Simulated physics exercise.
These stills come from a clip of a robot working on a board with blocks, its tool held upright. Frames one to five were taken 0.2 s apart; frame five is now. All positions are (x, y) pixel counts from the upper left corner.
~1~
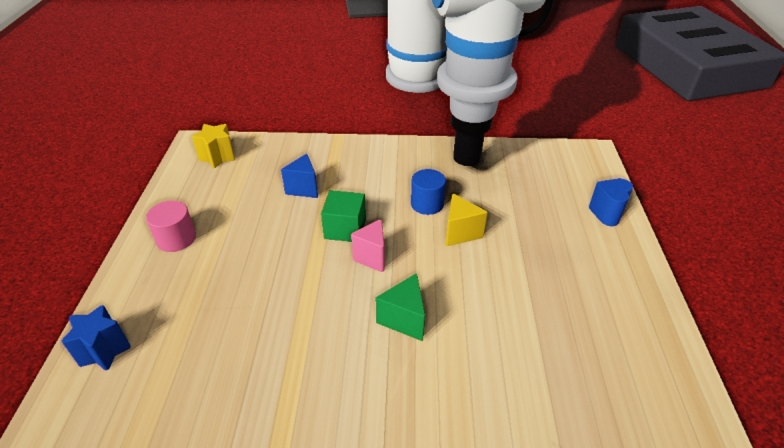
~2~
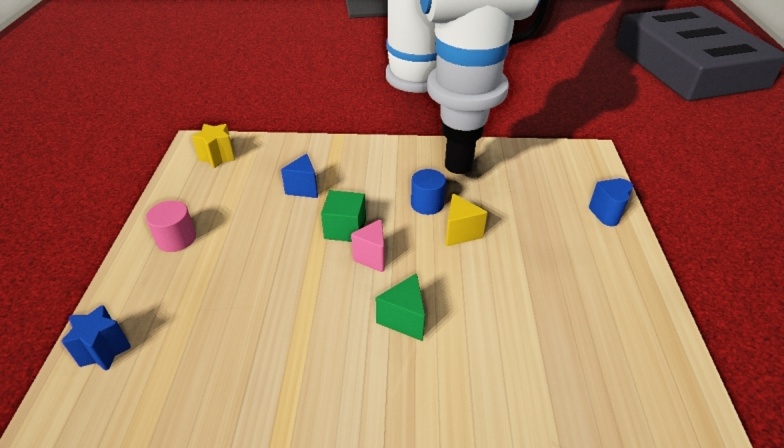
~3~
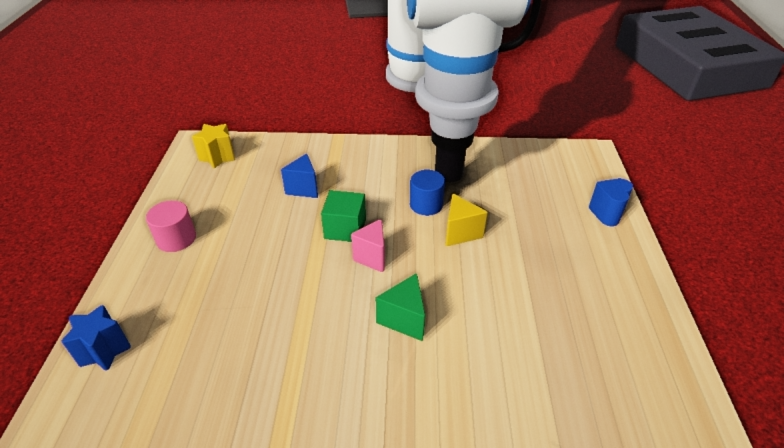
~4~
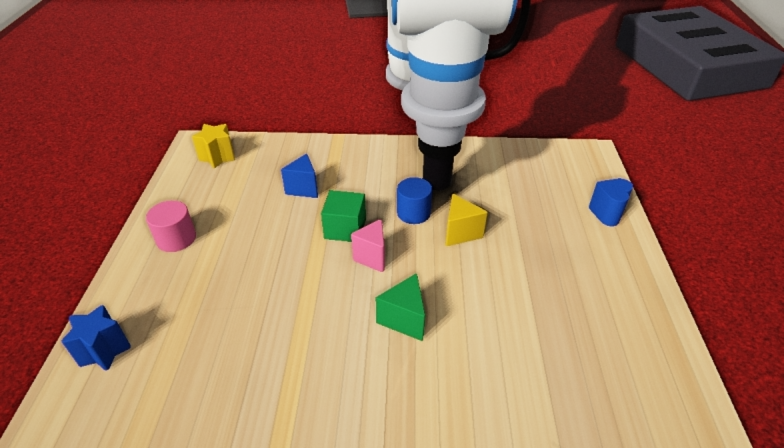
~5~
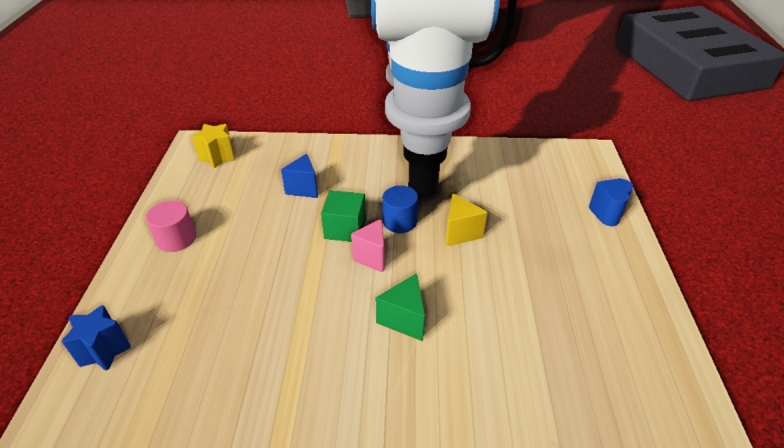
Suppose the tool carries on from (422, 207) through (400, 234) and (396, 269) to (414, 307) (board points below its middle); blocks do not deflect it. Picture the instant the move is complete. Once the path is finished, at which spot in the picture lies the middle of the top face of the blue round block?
At the end it should sit near (359, 227).
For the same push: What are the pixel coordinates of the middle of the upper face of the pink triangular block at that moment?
Its top middle: (351, 249).
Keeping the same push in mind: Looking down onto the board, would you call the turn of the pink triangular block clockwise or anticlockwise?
Answer: Anticlockwise.
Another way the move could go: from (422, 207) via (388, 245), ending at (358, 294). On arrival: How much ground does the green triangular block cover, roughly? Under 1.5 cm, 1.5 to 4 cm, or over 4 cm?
The distance will be below 1.5 cm.
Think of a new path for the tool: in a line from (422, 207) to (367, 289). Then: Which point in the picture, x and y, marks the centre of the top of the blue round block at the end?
(346, 232)
The first path, step by step. One third of the way, tool (400, 217); green square piece (338, 204), turned 15° clockwise; pink triangular block (361, 244), turned 35° anticlockwise; blue round block (369, 218).
Two thirds of the way, tool (396, 252); green square piece (336, 204), turned 20° clockwise; pink triangular block (351, 249), turned 85° anticlockwise; blue round block (359, 228).
At the end, tool (415, 289); green square piece (336, 204), turned 20° clockwise; pink triangular block (351, 249), turned 85° anticlockwise; blue round block (359, 228); green triangular block (409, 309), turned 35° clockwise; yellow triangular block still.
